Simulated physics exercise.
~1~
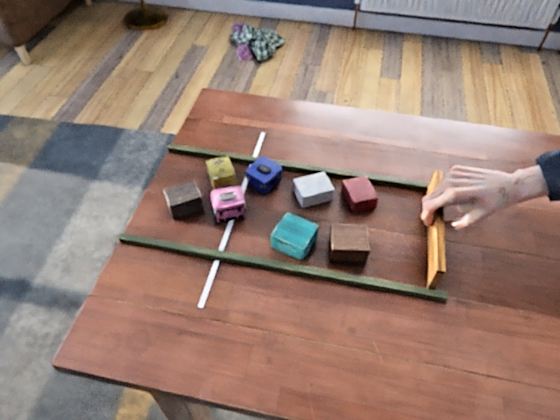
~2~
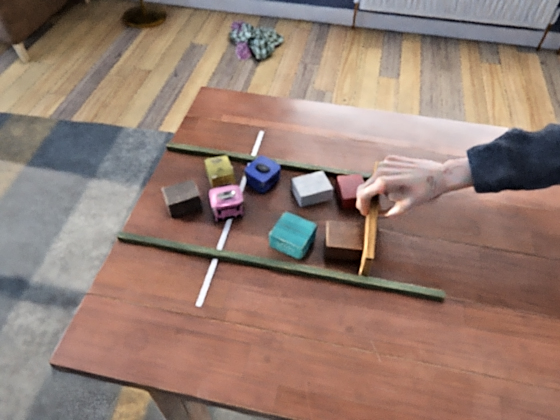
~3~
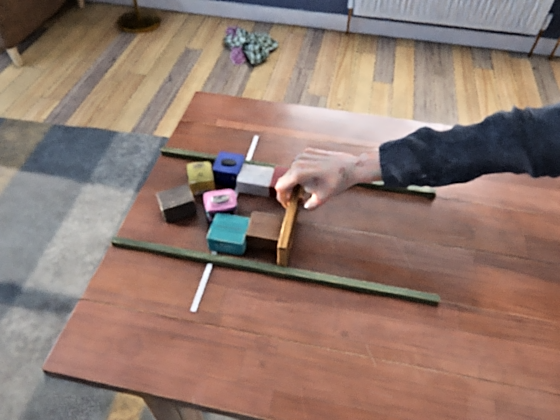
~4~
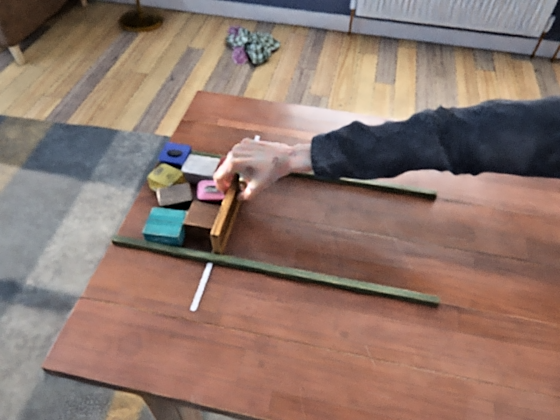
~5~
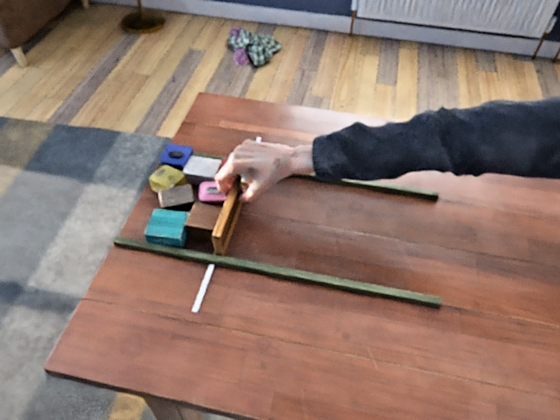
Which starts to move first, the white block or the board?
The board starts to move first. The white block shifts only later, once the board has pushed farther left into the group.
